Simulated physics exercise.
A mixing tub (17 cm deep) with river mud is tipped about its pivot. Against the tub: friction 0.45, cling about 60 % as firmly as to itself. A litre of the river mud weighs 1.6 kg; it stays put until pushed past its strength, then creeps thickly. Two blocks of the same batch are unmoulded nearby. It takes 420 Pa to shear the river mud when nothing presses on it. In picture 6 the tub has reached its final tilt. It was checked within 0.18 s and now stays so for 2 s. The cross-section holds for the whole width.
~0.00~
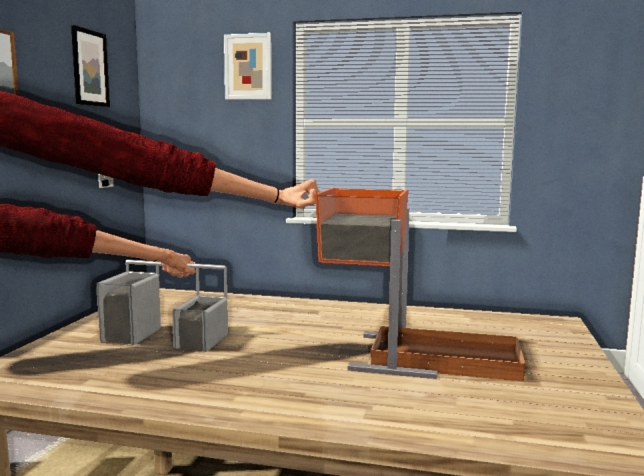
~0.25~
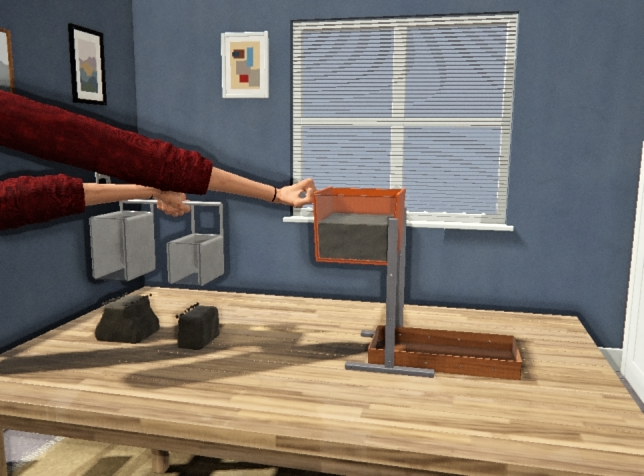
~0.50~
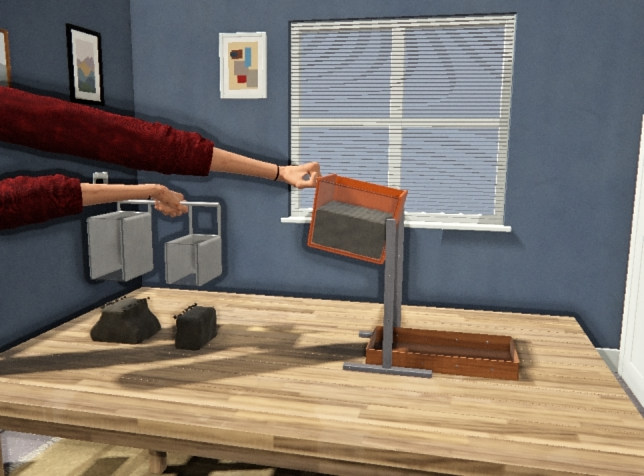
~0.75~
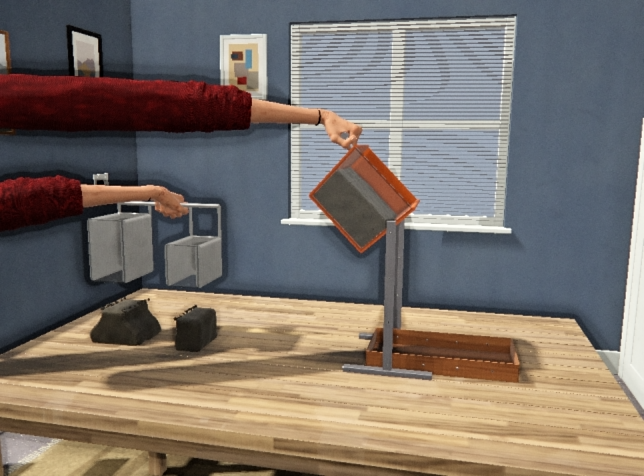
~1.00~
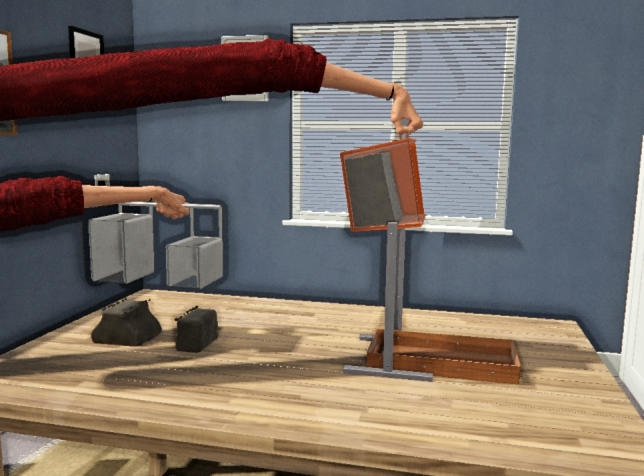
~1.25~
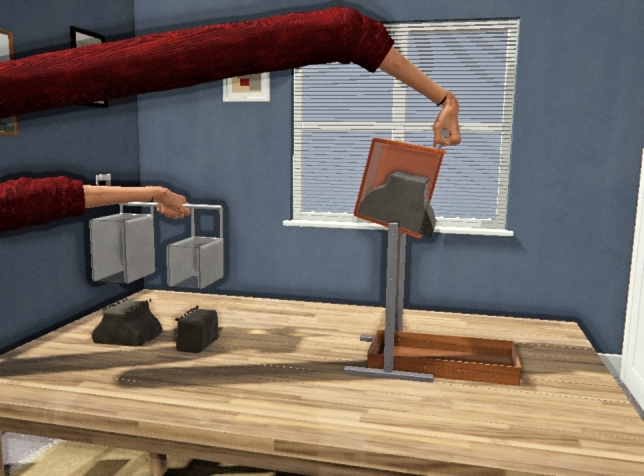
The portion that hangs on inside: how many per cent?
It comes to some 0 %.
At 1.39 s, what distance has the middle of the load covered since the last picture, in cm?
About 8 cm.
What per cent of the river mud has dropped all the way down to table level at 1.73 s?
Some 60 per cent.
After 1.39 s, the tub is at 103 degrees and holds 55 %.
After 1.56 s, the tub is at 103 degrees and holds 29 %.
After 1.73 s, the tub is at 103 degrees and holds 8 %.
After 1.90 s, the tub is at 103 degrees and holds 0 %.
After 3.25 s, at the end, the tub is at 103 degrees and holds 0 %.
